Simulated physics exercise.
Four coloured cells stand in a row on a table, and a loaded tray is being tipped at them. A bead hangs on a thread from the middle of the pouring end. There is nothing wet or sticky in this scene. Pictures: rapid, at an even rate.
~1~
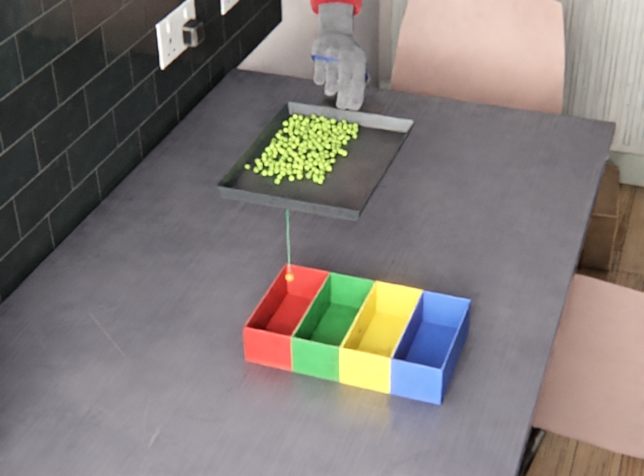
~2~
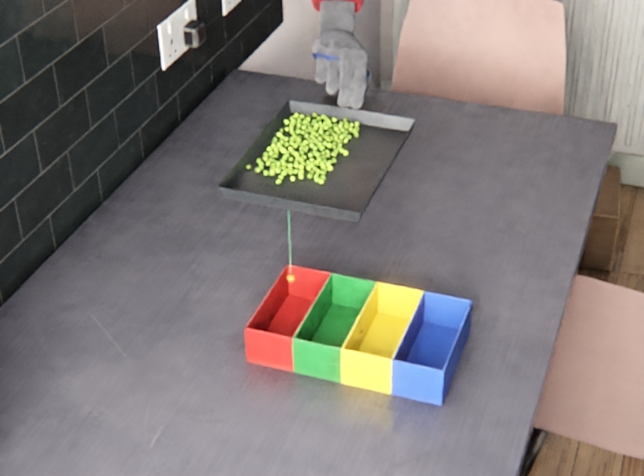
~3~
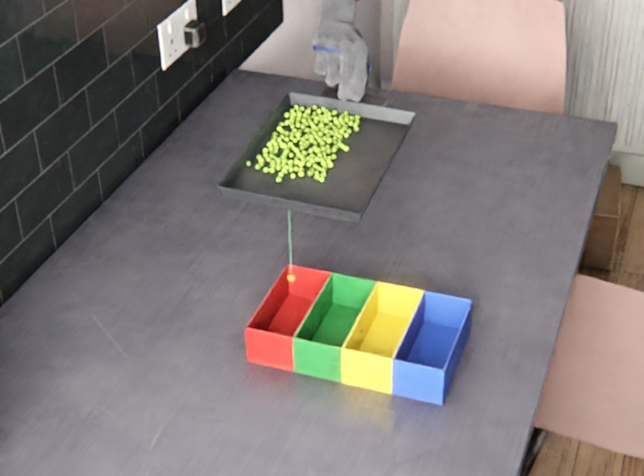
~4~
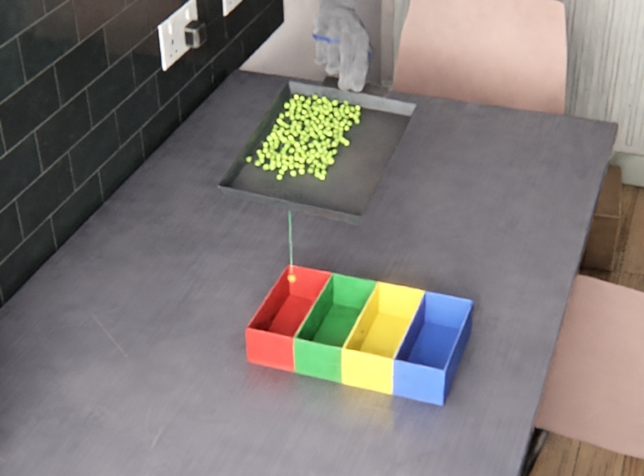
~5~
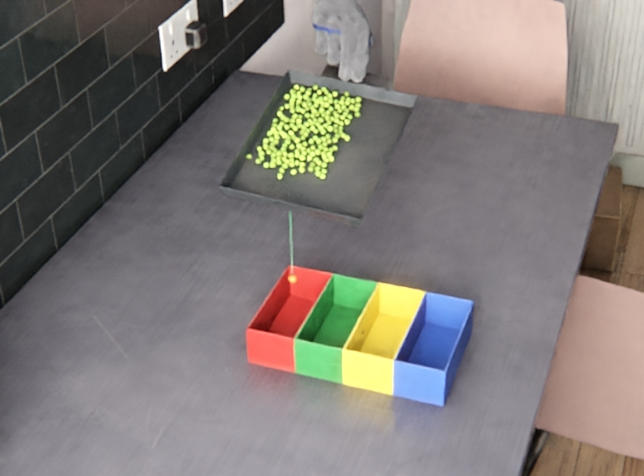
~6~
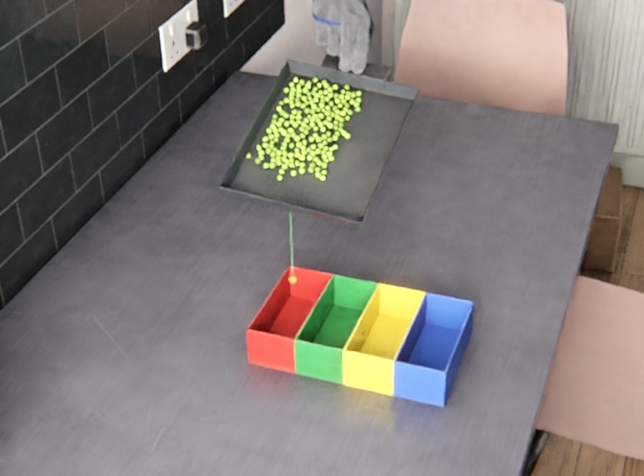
The footage shows a gloved hand at the far edge of a dark tray of green peas, gradually raising that end so the tray tilts toward four coloured cells, while a bead hangs on a thread from the near edge.
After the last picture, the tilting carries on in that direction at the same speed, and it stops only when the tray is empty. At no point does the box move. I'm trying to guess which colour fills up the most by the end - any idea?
Go with green; that cell ends fullest.
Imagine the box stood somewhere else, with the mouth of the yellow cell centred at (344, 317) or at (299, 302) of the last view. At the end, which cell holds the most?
So the first one goes to the yellow cell and the second to the blue cell.
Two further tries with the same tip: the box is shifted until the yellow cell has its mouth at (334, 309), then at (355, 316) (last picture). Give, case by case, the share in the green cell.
10 %, then 30 %.
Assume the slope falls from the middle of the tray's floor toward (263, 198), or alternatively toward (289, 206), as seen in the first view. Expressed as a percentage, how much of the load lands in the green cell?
The first try gives close to 0 per cent, the second close to 10 per cent.
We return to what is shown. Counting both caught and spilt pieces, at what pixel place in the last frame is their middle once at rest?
Last view, resting centre - approx. (333, 347).
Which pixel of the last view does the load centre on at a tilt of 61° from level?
I'd put the middle close to (331, 223).
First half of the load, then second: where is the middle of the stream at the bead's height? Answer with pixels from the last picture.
Early-half point (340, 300); late-half point (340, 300).
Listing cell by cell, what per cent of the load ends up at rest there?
Red cell: Around 20 percent; green cell: Around 70 percent; yellow cell: Around 20 percent; blue cell: Around 0 percent.
Soon, tray tipped steeply; about two thirds on the tray; a small part in the green cell; a small part in the yellow cell; a stray few in the red cell; a small part falling or outside the box.
A while on, tray tipped right over; a small part on the tray; about a third in the green cell; a small part in the yellow cell; a small part in the red cell; about a quarter falling or outside the box.
Towards the end, tray tipped past a quarter turn; about two thirds in the green cell; about a quarter in the yellow cell; a small part in the red cell; a stray few falling or outside the box.
Finally, tray tipped past a quarter turn; about two thirds in the green cell; about a quarter in the yellow cell; a small part in the red cell; none in the blue cell; a stray few outside the box.
